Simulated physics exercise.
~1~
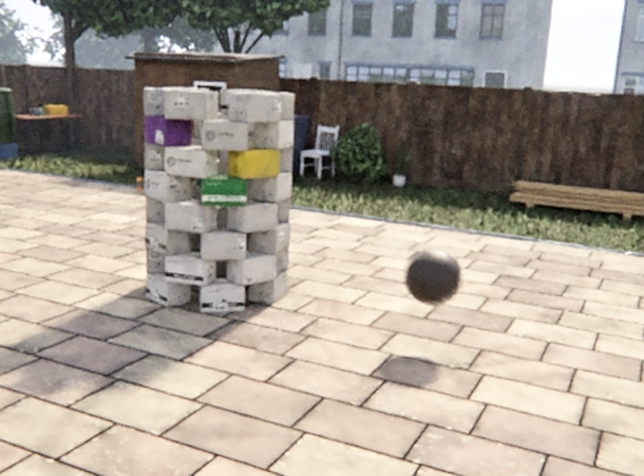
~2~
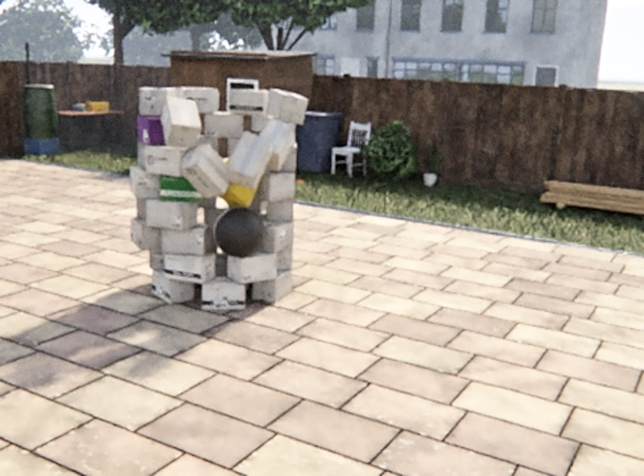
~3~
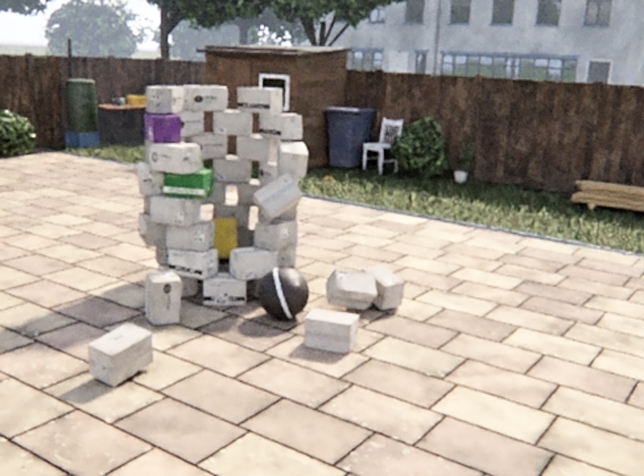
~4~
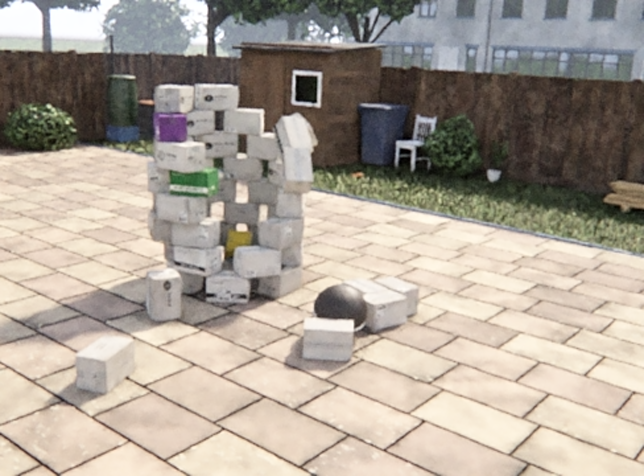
In this clip, a dark ball flies into a round tower of pale parcels on a paved yard, knocking several blocks out and opening its near side; the yellow one drops, while the purple and green ones stay up in the gapped but standing tower, the ball among fallen blocks.
